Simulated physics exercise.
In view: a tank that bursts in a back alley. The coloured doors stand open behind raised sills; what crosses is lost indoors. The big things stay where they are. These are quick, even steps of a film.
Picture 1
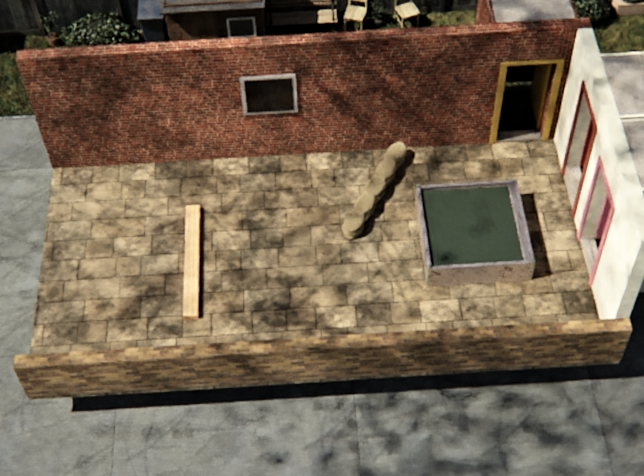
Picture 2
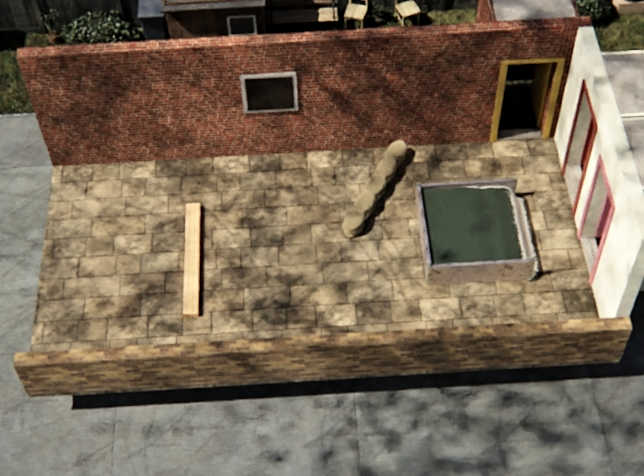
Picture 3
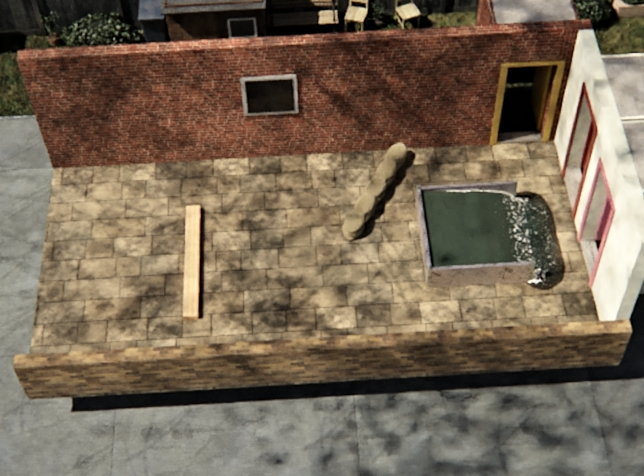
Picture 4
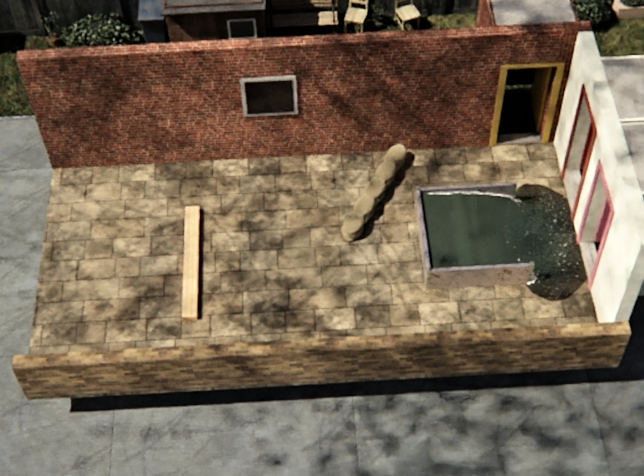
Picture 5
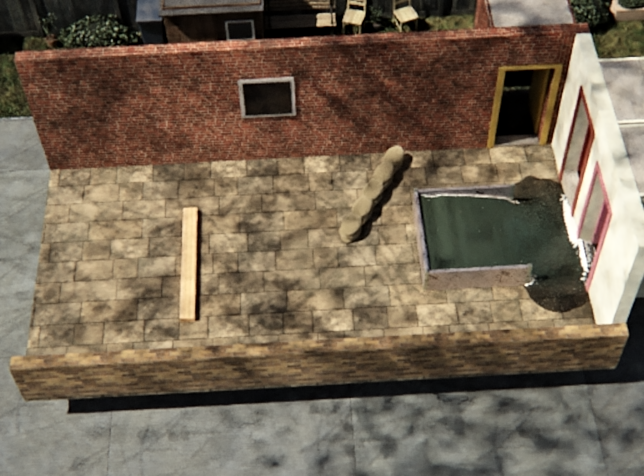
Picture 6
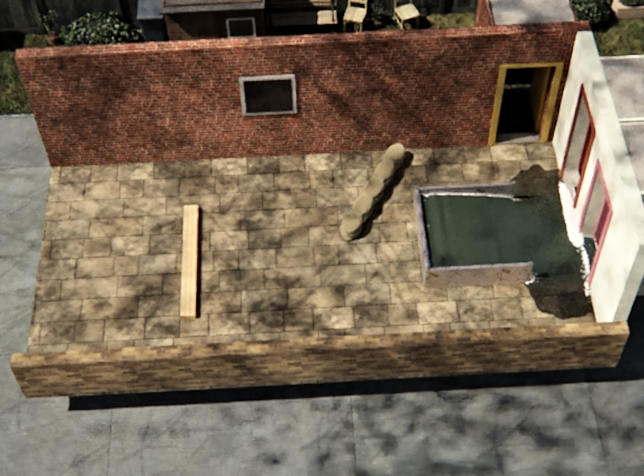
Dark green water bursts from the right side of a square tank on a paved yard, foams onto the paving, then spreads toward the white wall and outward along its base, while the plank and lumpy roll stay still.
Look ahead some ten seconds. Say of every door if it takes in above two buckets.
In the end: The pink door floods; the red door holds within the limit; the yellow door floods.
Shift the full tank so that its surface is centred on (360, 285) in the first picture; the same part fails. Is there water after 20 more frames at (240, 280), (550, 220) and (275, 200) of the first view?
One after the other: Not flooded, covered, dry.
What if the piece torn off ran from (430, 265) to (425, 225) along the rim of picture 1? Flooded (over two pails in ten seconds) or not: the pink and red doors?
The pink door keeps below it, the red door keeps below it.
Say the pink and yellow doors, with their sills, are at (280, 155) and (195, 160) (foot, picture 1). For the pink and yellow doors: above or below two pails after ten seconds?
Then: Pink takes less, yellow holds.
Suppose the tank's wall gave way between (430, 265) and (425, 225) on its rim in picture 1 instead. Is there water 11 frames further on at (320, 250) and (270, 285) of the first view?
As listed: Under water, awash.
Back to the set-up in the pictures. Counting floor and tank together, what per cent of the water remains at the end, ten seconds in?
Some 72 per cent.
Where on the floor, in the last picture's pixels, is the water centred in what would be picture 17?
Roughly at (520, 242).
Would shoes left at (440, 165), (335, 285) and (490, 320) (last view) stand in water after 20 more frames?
One after the other: Wet, clear, under water.
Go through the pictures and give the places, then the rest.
The tank at (474, 226) is whole and still, in the first frame.
The front is at (535, 277), out from the gap at (520, 232), in the second frame.
Water pours out at (520, 236) and has run to (546, 285), in the third frame.
Water pours out at (519, 237) and has run to (554, 195), in the fourth frame.
The front is at (589, 294), out from the gap at (517, 239), in the fifth frame.
The front is at (593, 306), out from the gap at (517, 237), in the sixth frame.
A moment on, water covers 10 % of the floor; the pink door over two buckets in, the red door wet at the sill, nothing in, the yellow door not reached.
Next, water covers 10 % of the floor; the pink door far over two buckets in, the red door wet at the sill, nothing in, the yellow door over two buckets in.
Then, water covers 25 % of the floor; the pink door far over two buckets in, the red door wet at the sill, nothing in, the yellow door far over two buckets in.
Later, water covers 45 % of the floor; the pink door far over two buckets in, the red door wet at the sill, nothing in, the yellow door far over two buckets in.
In the end, water covers 55 % of the floor; the pink door far over two buckets in, the red door wet at the sill, nothing in, the yellow door far over two buckets in.
